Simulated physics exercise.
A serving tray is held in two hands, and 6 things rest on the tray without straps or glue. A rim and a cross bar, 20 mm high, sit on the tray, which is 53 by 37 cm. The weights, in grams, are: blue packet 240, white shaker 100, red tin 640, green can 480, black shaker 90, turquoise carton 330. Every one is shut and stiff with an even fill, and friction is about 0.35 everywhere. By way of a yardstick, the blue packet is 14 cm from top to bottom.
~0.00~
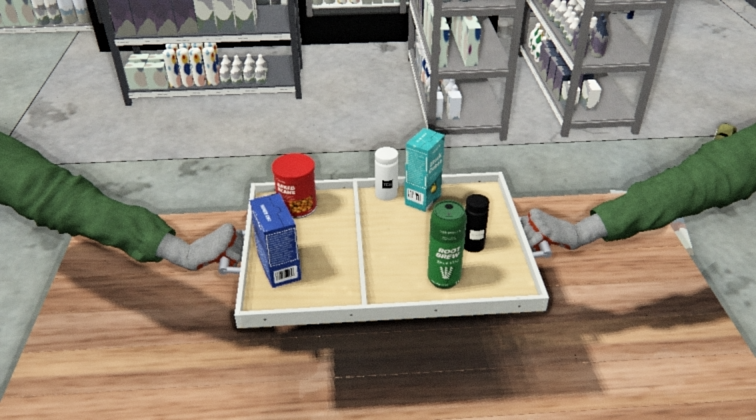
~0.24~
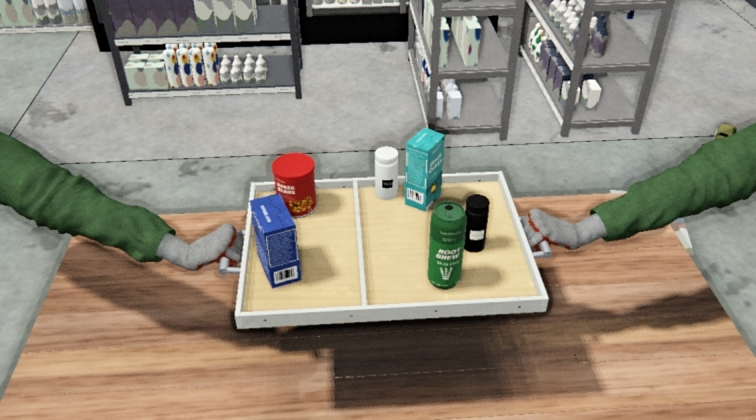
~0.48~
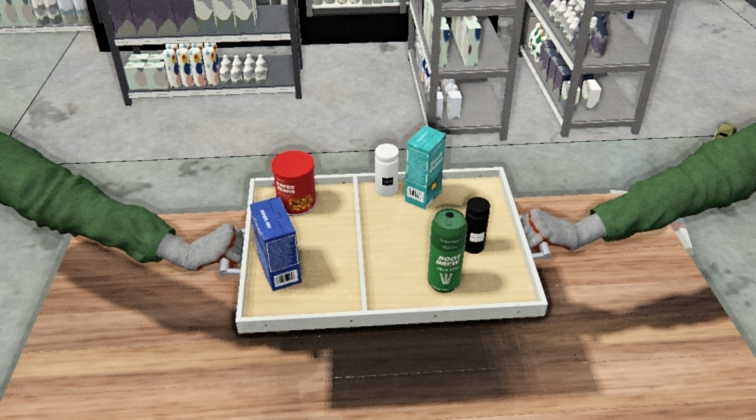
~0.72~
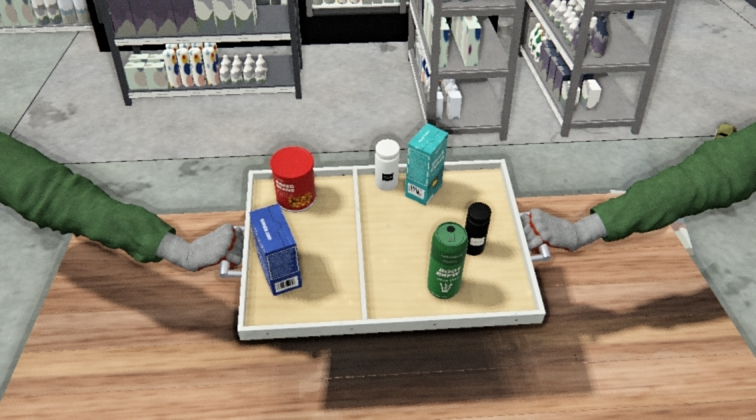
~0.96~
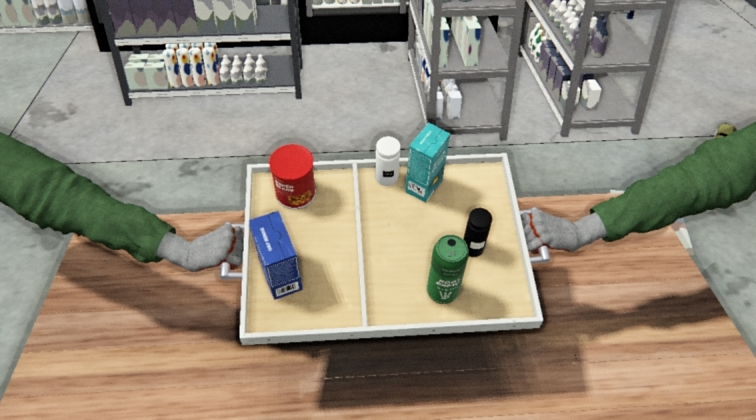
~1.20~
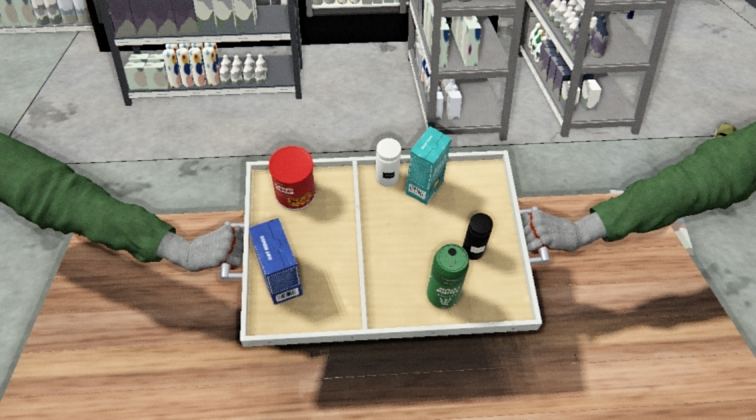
A white-rimmed serving tray, held by its side handles in two grey-gloved hands with green sleeves, is seen from above over a wooden table, with stocked shelves behind. A red tin and blue packet sit left of the cross bar; a white shaker, turquoise carton, black shaker and green can sit right. The tray starts level, then its near edge tilts steadily down, the items leaning with it, while the view stays still.
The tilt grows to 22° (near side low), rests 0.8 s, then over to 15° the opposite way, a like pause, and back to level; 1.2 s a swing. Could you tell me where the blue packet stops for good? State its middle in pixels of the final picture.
I would say at about (283, 269).
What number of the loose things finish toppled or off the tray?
4.
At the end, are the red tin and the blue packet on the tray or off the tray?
Well, the red tin is still in bounds, and the blue packet is still in bounds.
After 1.80 s, tilt 22°, near edge down; blue packet slid 7 cm near (279, 295); green can tipped 32° from how it sat; turquoise carton slid 17 cm.
After 2.30 s, tilt 20°, near edge down; green can, black shaker and turquoise carton now off the tray; blue packet slid 8 cm near (285, 295); white shaker tipped 34° from how it sat.
After 2.70 s, tilt 4°, near edge down; white shaker now off the tray; blue packet slid 8 cm near (283, 274); red tin slid 17 cm.
After 3.70 s, tilt 15°, far edge down; blue packet slid 8 cm near (282, 246); red tin slid 17 cm.
At rest (5.7 s), off the tray, white shaker, green can, black shaker and turquoise carton; not toppled but over 5 cm from the start, blue packet and red tin. In the last view, blue packet near (283, 268).
